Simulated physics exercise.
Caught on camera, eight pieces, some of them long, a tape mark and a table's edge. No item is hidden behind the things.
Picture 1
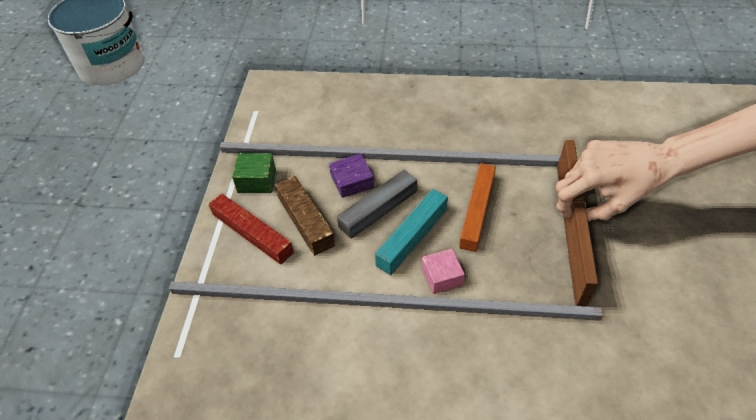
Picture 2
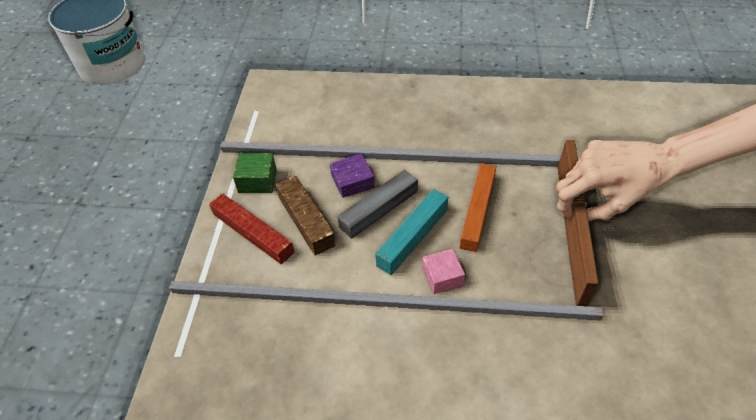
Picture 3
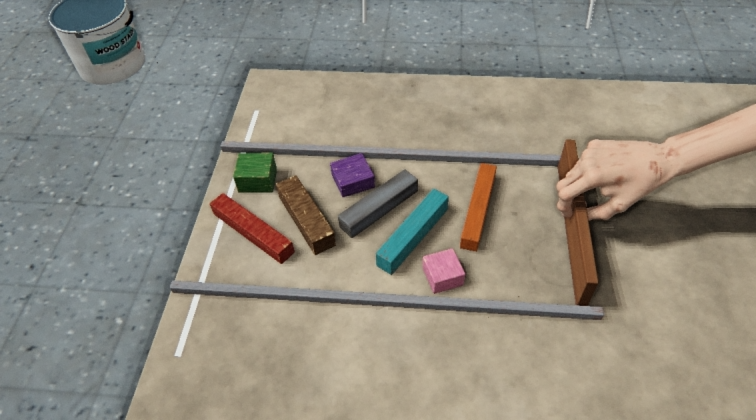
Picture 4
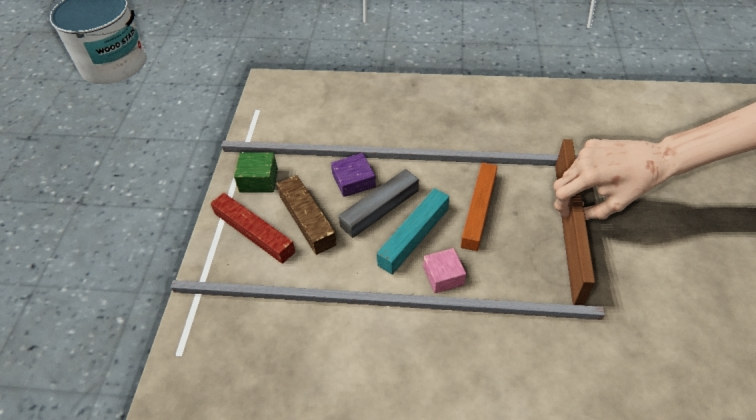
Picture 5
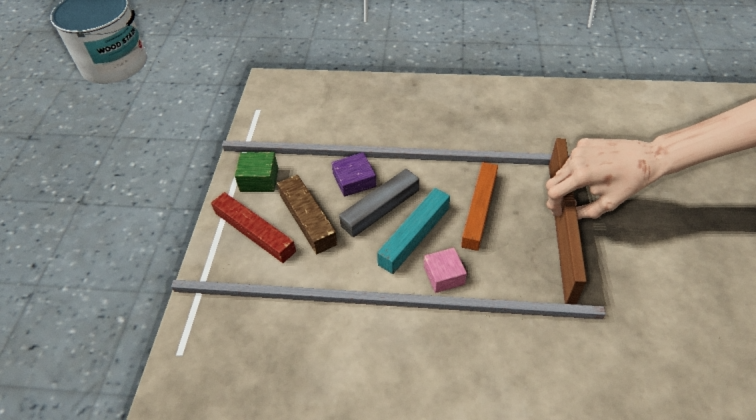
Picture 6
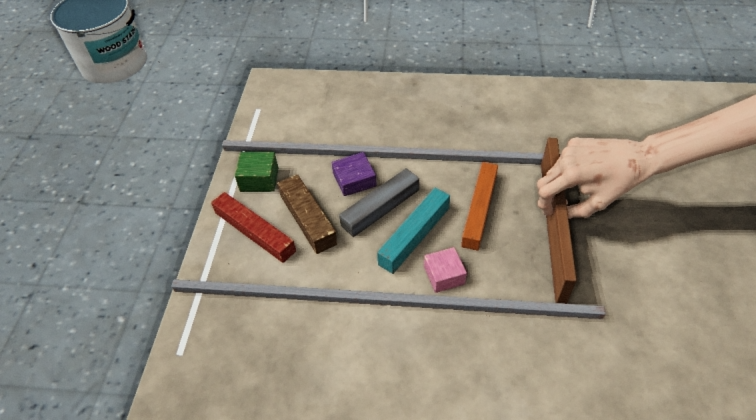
On a table between two gray rails, eight colored blocks and bars lay still near a strip of white tape while a hand at the right held a wooden board, then slid it slightly left.
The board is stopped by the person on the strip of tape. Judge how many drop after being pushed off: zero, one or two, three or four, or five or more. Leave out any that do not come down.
Falls come to a total above four.
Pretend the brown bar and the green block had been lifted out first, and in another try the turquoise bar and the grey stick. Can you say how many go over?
It would be 4 and 4.
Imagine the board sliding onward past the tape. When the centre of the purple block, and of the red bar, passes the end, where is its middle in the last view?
Around (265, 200) first and around (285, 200) second.
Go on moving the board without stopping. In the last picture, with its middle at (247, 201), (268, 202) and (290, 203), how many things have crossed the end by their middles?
The counts are 4, 3 and 1, in that order.
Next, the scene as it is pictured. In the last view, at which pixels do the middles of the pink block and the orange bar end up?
Same order as the question: First (194, 251), second (221, 192).
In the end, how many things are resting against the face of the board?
2 touch it.
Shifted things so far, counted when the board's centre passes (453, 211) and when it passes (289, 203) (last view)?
Up to then 3, and up to the other point 8.
Soon after, none off yet; green block at rest near (257, 172); red bar at rest near (253, 226); brown bar at rest near (307, 213).
Then, none off yet; green block at rest near (257, 172); red bar moving near (246, 228); brown bar moved a little near (284, 216).
Further on, none off yet; green block tipped well over near (190, 182); red bar moved about its own width near (186, 236); brown bar moved about its own width near (205, 214).
At rest, the number that fall off is five or more; fallen, turquoise bar, grey stick, purple block, brown bar, red bar and green block.
